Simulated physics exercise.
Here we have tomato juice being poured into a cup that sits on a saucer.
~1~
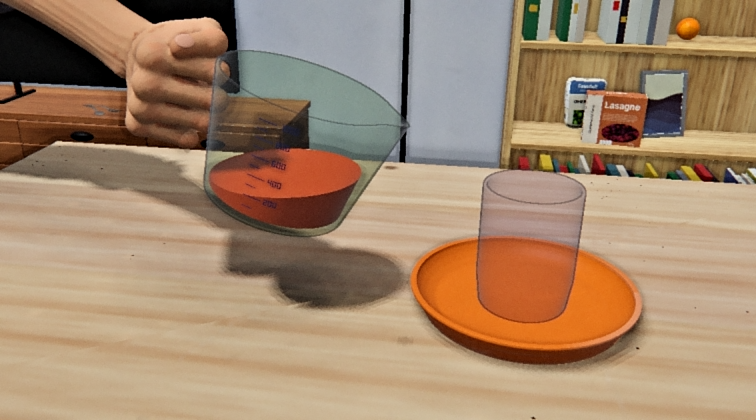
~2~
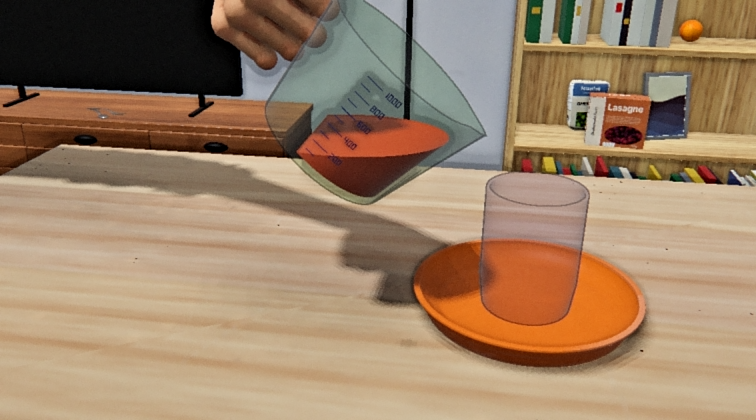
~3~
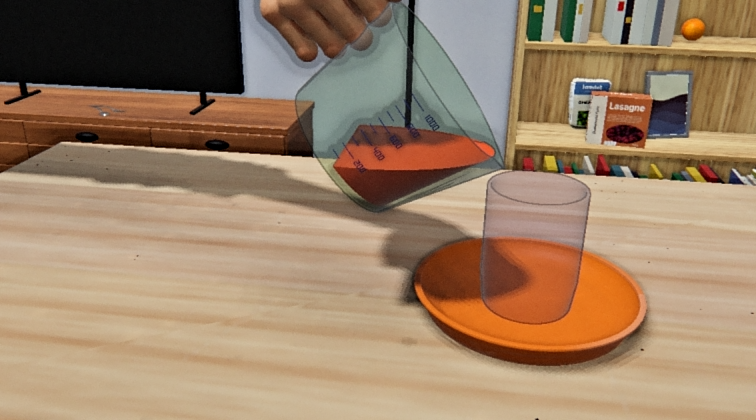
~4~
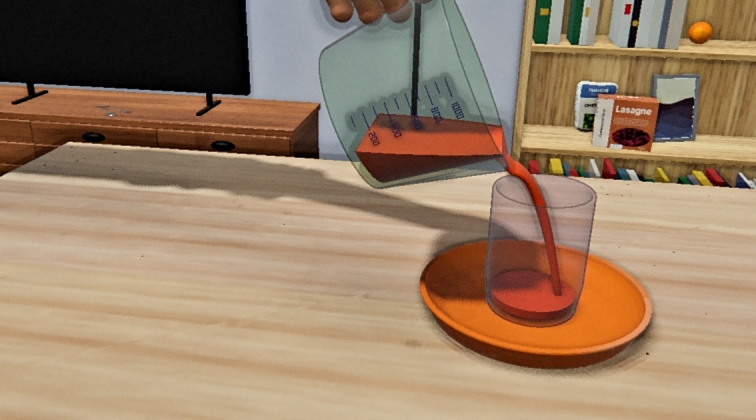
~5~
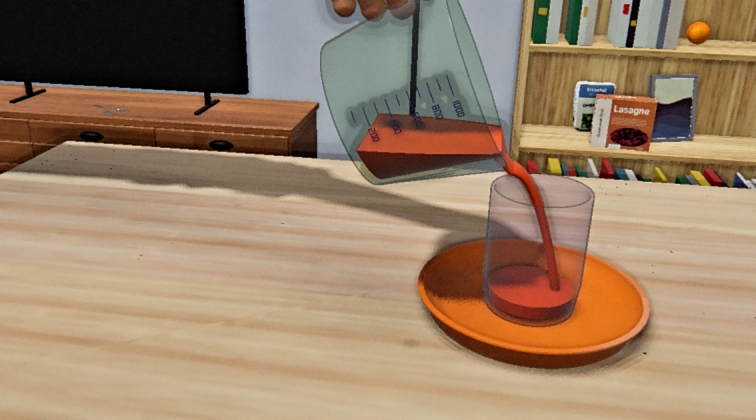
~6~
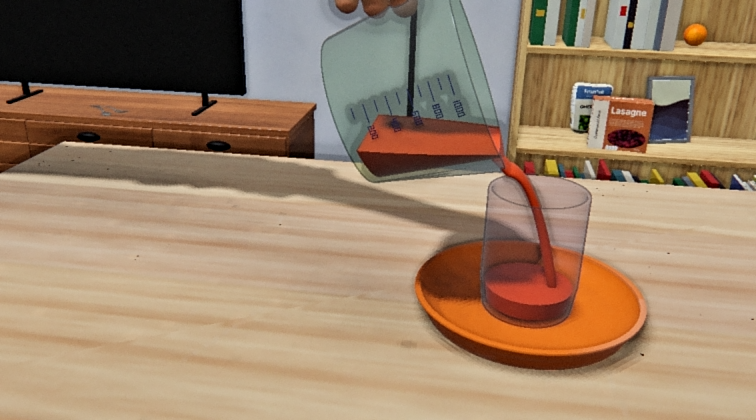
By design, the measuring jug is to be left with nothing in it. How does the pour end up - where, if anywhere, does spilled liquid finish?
Nothing spills.
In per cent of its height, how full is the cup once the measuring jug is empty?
Close to 50 in a hundred.
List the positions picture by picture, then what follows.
In the first frame, the measuring jug is on its way; measuring jug (292, 141) about a quarter full; cup (528, 241) empty; saucer (528, 351) dry.
In the second frame, the tomato juice nears the lip; measuring jug (368, 102) tipped 40° with all of its load; cup (531, 244) empty.
In the third frame, the tomato juice nears the lip; measuring jug (397, 113) tipped 55° with all of its load; cup (532, 242) empty.
In the fourth frame, pouring; measuring jug (417, 94) tipped 65° with nearly all of its load; cup nearly empty, surface at (532, 292).
In the fifth frame, pouring; measuring jug (418, 91) tipped 65° with about three quarters of its load; cup (536, 245) nearly empty.
In the sixth frame, pouring; measuring jug (417, 90) tipped 70° with about three quarters of its load; cup nearly empty, surface at (528, 284); saucer (532, 357) dry.
A moment on, the cup is about a third full; the saucer is dry.
Further on, the cup is about half full; the saucer is dry.
When it is over, the cup is about half full; the saucer is dry.
